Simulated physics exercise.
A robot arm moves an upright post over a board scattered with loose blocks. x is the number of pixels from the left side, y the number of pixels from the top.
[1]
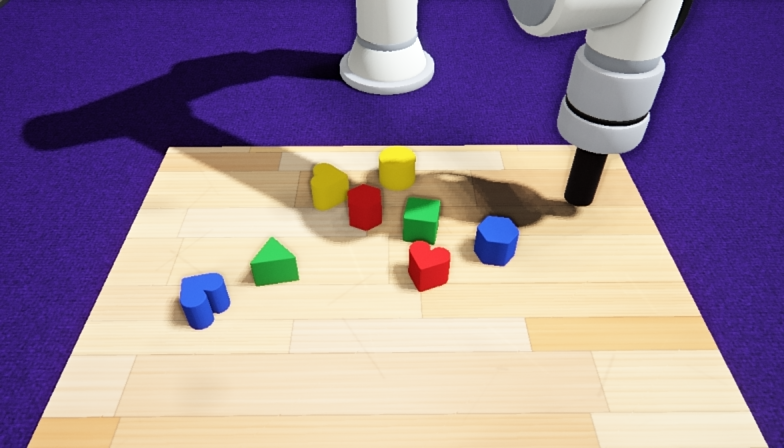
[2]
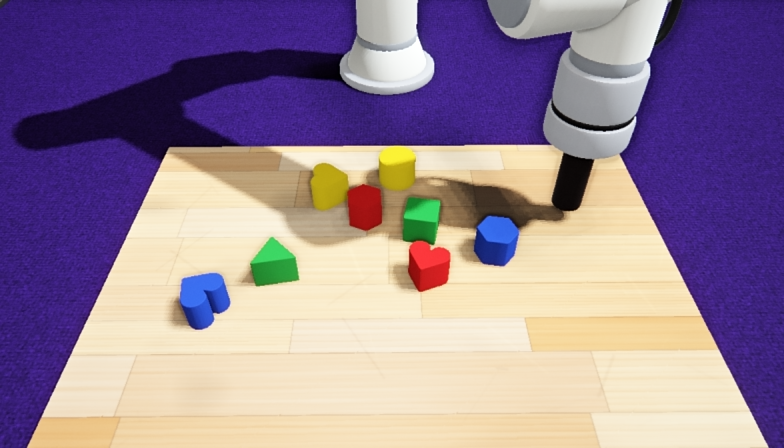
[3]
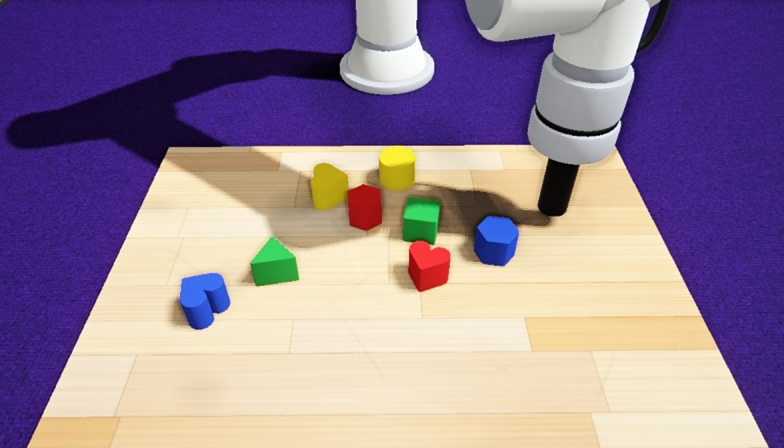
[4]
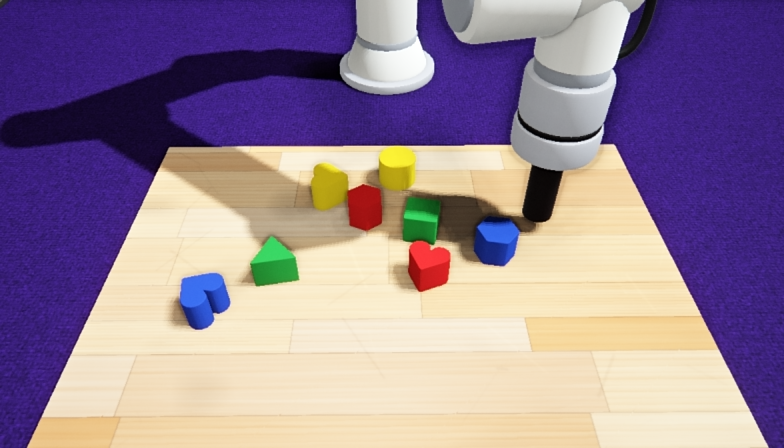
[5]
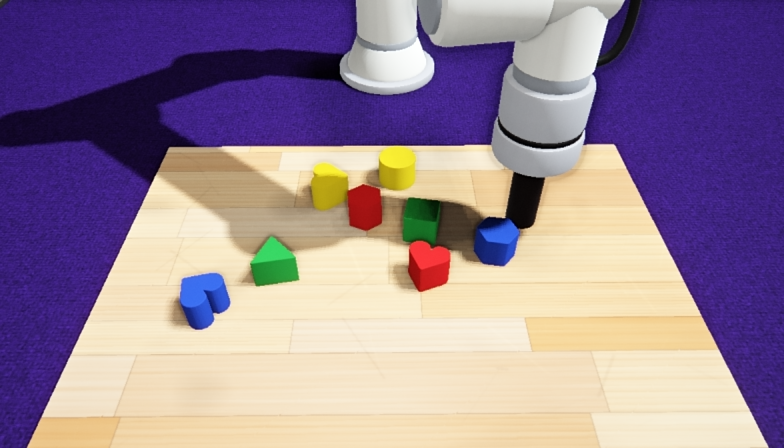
In this clip, a robot arm moves its black upright post leftward and slightly toward the viewer over a wooden board, drawing close to a blue six-sided block, while the scattered red, green, yellow and blue blocks stay still.
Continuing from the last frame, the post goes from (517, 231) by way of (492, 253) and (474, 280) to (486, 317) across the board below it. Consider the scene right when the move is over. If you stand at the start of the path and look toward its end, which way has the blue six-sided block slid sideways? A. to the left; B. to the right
That would be B.
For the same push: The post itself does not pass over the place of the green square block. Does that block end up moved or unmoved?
At the end, its place is the same.
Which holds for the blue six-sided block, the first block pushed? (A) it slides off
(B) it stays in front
The correct letter is A.
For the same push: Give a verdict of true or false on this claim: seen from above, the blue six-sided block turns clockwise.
Verdict: True.
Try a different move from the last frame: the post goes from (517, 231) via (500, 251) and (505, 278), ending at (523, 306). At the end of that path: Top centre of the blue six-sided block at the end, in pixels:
When the path ends, it will be at (473, 259).
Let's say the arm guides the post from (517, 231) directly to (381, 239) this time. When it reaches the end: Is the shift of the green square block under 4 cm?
That would be a no.
The first path, step by step. One third of the way, post (494, 241); blue six-sided block (475, 250).
Two thirds of the way, post (475, 269); red heart (419, 258), turned 35° clockwise; blue six-sided block (454, 281).
At the end, post (489, 305); green square block not moved; red heart (419, 258), turned 35° clockwise; blue six-sided block (449, 296), turned 45° clockwise.
